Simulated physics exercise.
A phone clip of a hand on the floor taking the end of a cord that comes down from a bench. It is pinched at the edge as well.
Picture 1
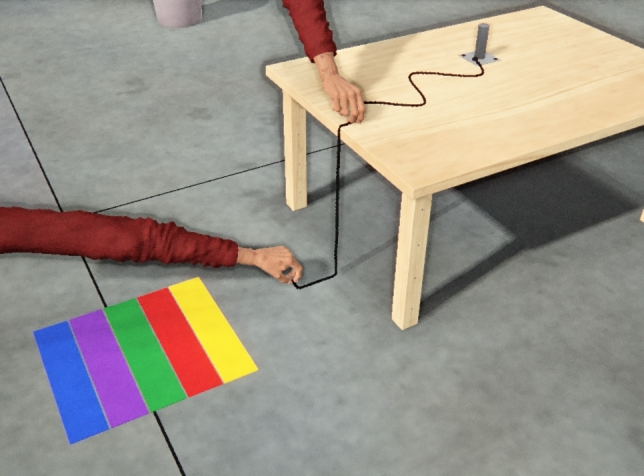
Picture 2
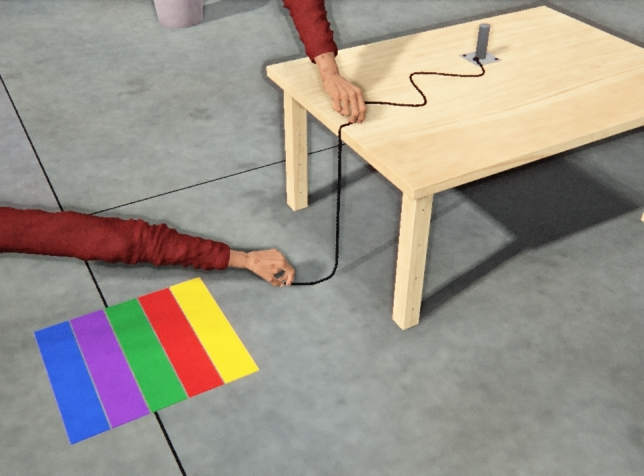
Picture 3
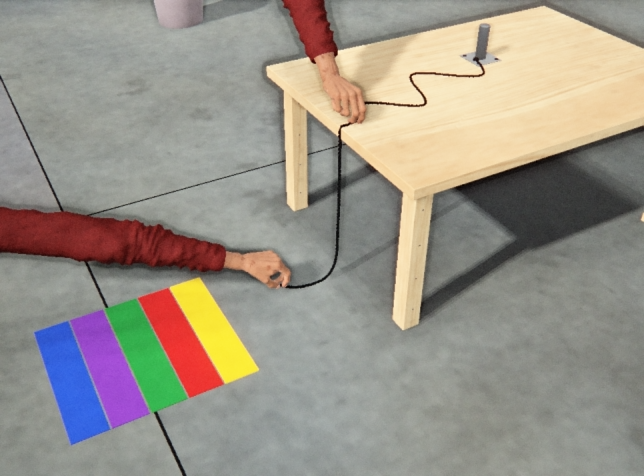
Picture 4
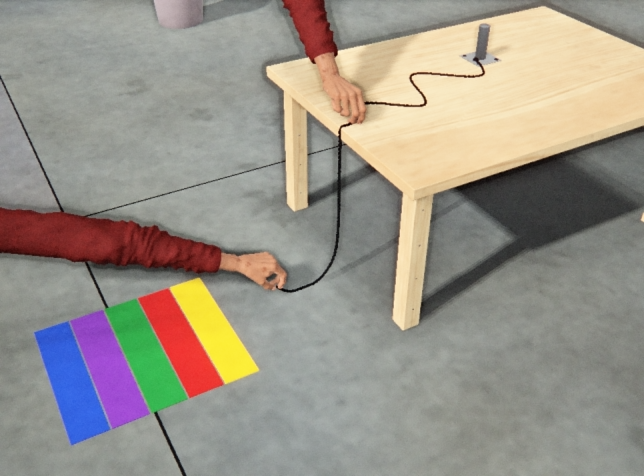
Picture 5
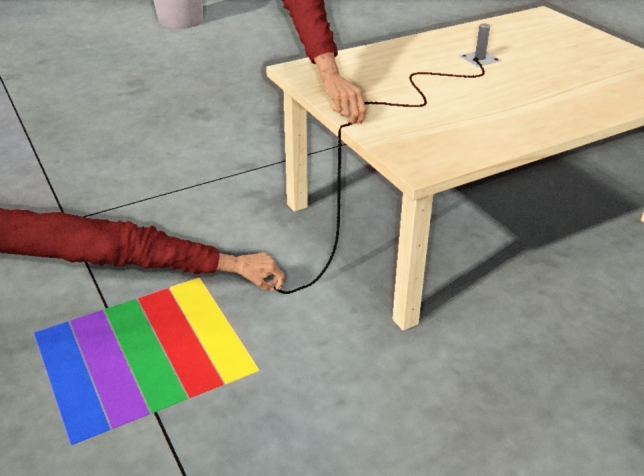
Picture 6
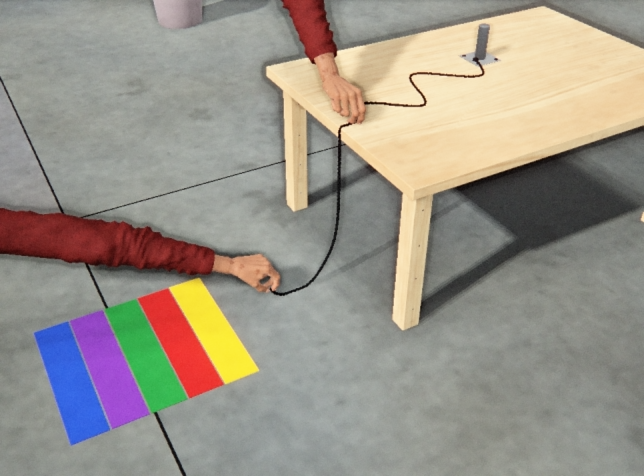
Two red-sleeved arms are in view from above on a grey floor, one reaching in from the left and the other pressing a dark cord at the edge of a pale wooden table. The cord winds from a small grey post and hangs down, beside a mat striped blue, purple, green, red and yellow. The lower hand draws the cord's end slightly left, its bend rounding, while the view stays still.
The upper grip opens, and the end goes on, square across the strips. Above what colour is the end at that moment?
It gets as far as the blue strip.
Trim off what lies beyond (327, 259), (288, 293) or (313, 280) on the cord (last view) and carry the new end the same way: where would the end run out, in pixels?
About (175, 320), (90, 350) and (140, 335).
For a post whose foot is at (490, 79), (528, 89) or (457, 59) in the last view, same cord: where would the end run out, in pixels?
Try by try, around (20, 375), (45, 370) and (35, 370).
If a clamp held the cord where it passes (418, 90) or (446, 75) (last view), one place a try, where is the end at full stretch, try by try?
About (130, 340) and (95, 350).
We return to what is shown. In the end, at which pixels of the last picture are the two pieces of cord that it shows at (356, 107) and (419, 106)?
The first at (294, 158), the second at (344, 115).
Early on, end near (132, 338); over green.
Midway, end near (87, 354); over purple.
At the end of the slack, end near (61, 363); over blue. The blue one.
